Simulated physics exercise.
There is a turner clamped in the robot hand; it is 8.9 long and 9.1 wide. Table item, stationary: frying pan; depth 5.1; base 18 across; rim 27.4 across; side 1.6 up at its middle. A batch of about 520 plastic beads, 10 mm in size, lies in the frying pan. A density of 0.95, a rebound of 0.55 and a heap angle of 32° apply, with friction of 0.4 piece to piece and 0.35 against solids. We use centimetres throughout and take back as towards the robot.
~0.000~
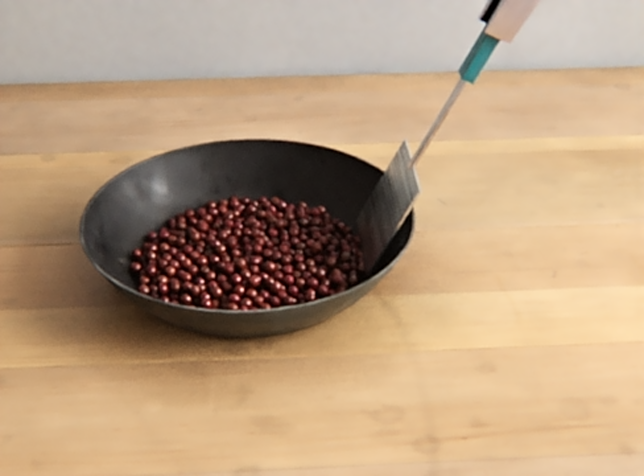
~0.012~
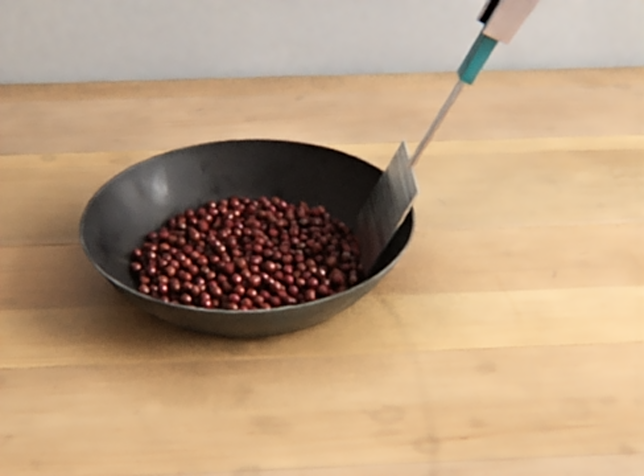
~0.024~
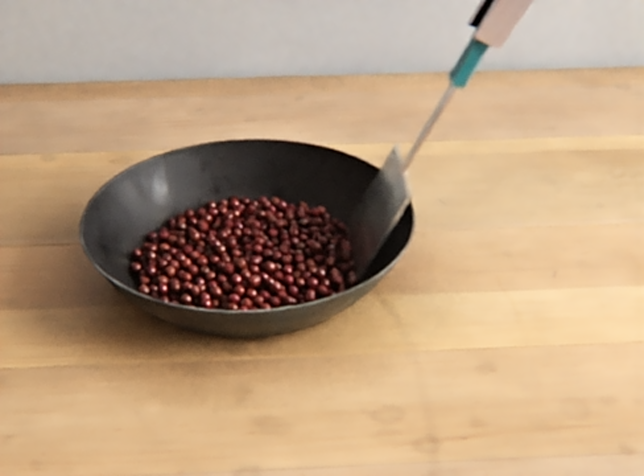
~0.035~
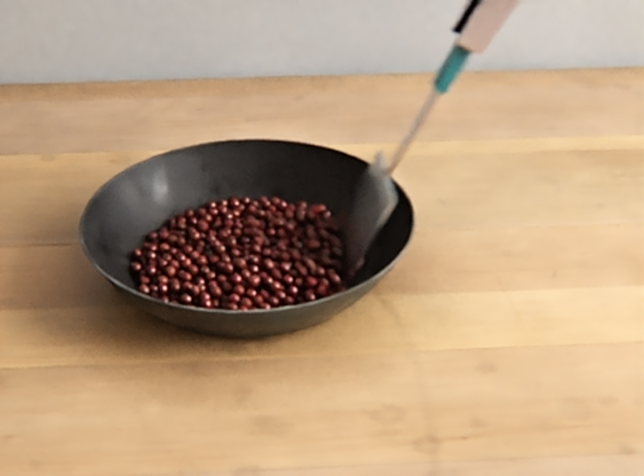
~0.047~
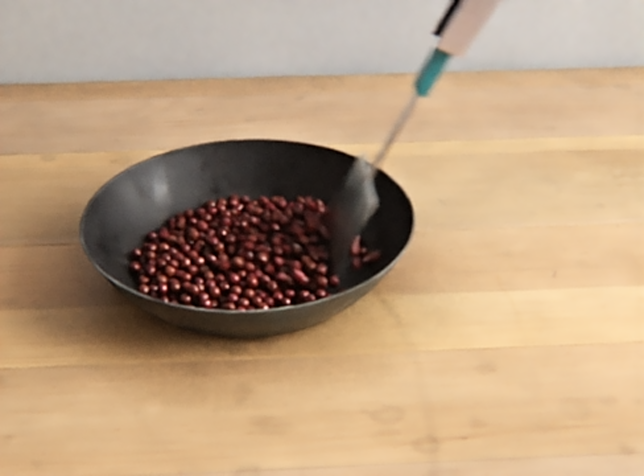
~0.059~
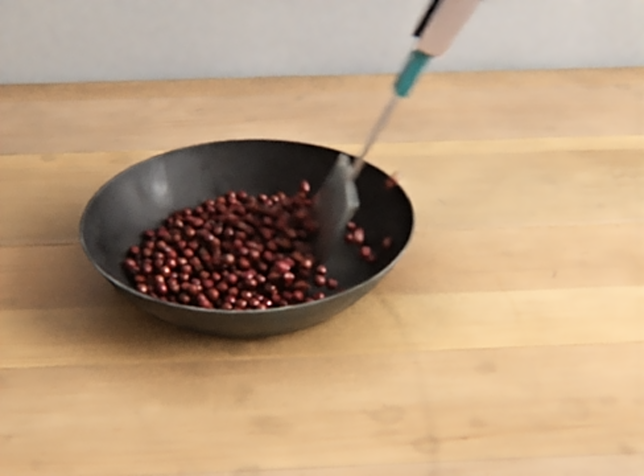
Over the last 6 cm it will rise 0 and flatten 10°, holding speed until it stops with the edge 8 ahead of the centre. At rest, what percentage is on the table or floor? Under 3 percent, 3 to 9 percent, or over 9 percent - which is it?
It is over 9 percent.
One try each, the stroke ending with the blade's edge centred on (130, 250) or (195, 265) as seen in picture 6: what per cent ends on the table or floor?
35 % and 5 %.
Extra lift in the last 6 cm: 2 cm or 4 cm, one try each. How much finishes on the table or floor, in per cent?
You'd get some 15 per cent with the first setting and some 15 per cent with the second.
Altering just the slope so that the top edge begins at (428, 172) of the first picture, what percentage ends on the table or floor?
Around 10 percent ends up on the table or floor.
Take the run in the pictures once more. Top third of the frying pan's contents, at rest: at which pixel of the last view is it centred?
Near (134, 240).
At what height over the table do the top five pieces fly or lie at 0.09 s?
They are some 8 cm up.
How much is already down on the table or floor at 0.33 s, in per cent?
About 10 per cent.
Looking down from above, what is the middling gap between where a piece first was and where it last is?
Some 6 cm.
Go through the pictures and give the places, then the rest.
The first frame shows the turner top edge at (413, 164), sloping 63°; upper third of the load around (250, 250), from x 135 to 365, top at y 200; 515 in the frying pan.
The second frame shows the turner top edge at (411, 165), sloping 63°; upper third of the load around (250, 250), from x 135 to 365, top at y 200.
The third frame shows the turner top edge at (403, 169), sloping 63°; upper third of the load around (251, 250), from x 135 to 365, top at y 200.
The fourth frame shows the turner top edge at (387, 174), sloping 63°; upper third of the load around (255, 249), from x 135 to 360, top at y 200.
The fifth frame shows the turner top edge at (368, 177), sloping 63°; upper third of the load around (265, 248), from x 135 to 375, top at y 200.
The sixth frame shows the turner top edge at (349, 178), sloping 63°; upper third of the load around (262, 244), from x 130 to 395, top at y 180; 515 in the frying pan.
After 0.09 s, sloping 63°, highest piece 12 above the table; 514 in the frying pan, 1 on the blade or in flight.
After 0.12 s, sloping 61°, highest piece 17 above the table; 512 in the frying pan, 3 on the blade or in flight.
After 0.33 s, sloping 53°, highest piece 30 above the table; 445 in the frying pan, 46 on the table or floor, 24 on the blade or in flight.
After 1.38 s, sloping 53°, highest piece 5 above the table; 445 in the frying pan, 70 on the table or floor.
In the end, 445 in the frying pan, 70 on the table or floor. That is 14 % on the table or floor.
